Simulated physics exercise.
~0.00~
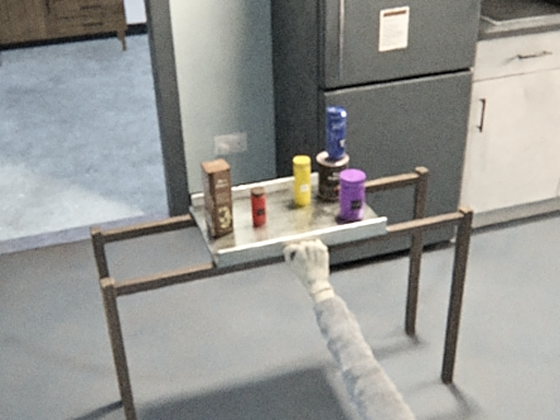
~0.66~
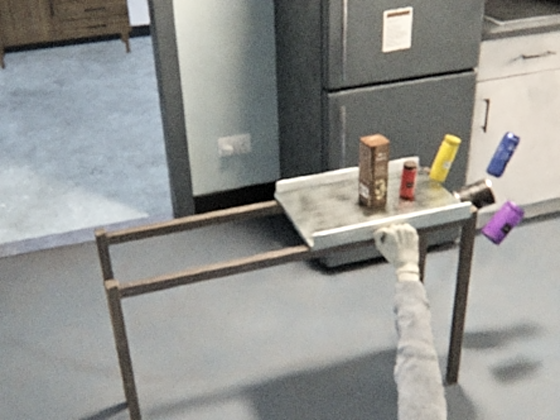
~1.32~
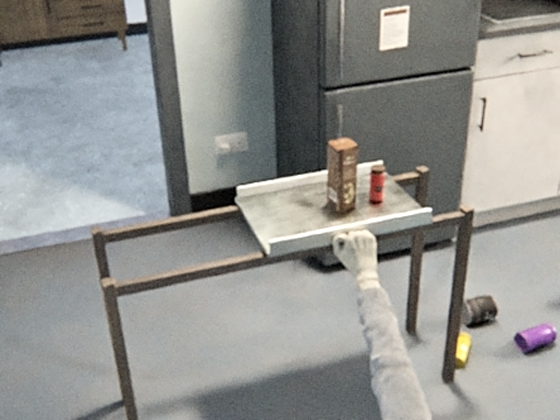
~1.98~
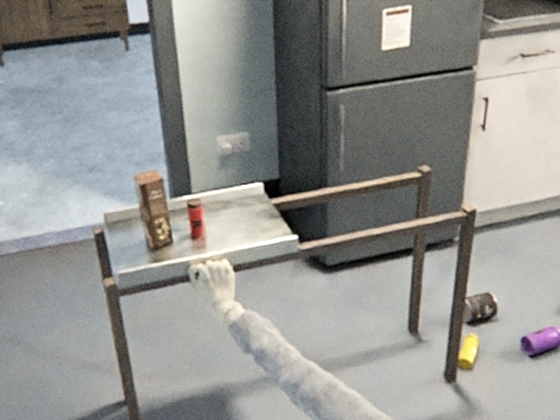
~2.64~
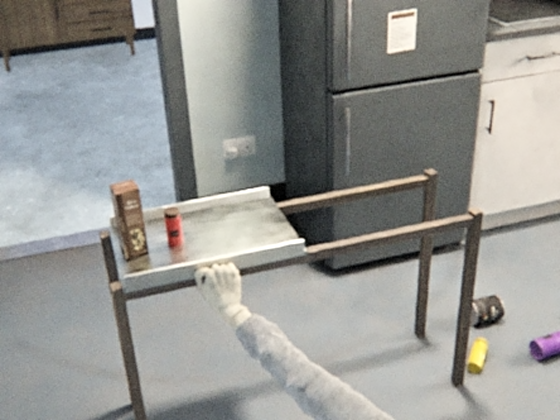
In a kitchen, a pale hand shoving a tray right, four containers falling off, then left, the carton and red shaker staying upright.
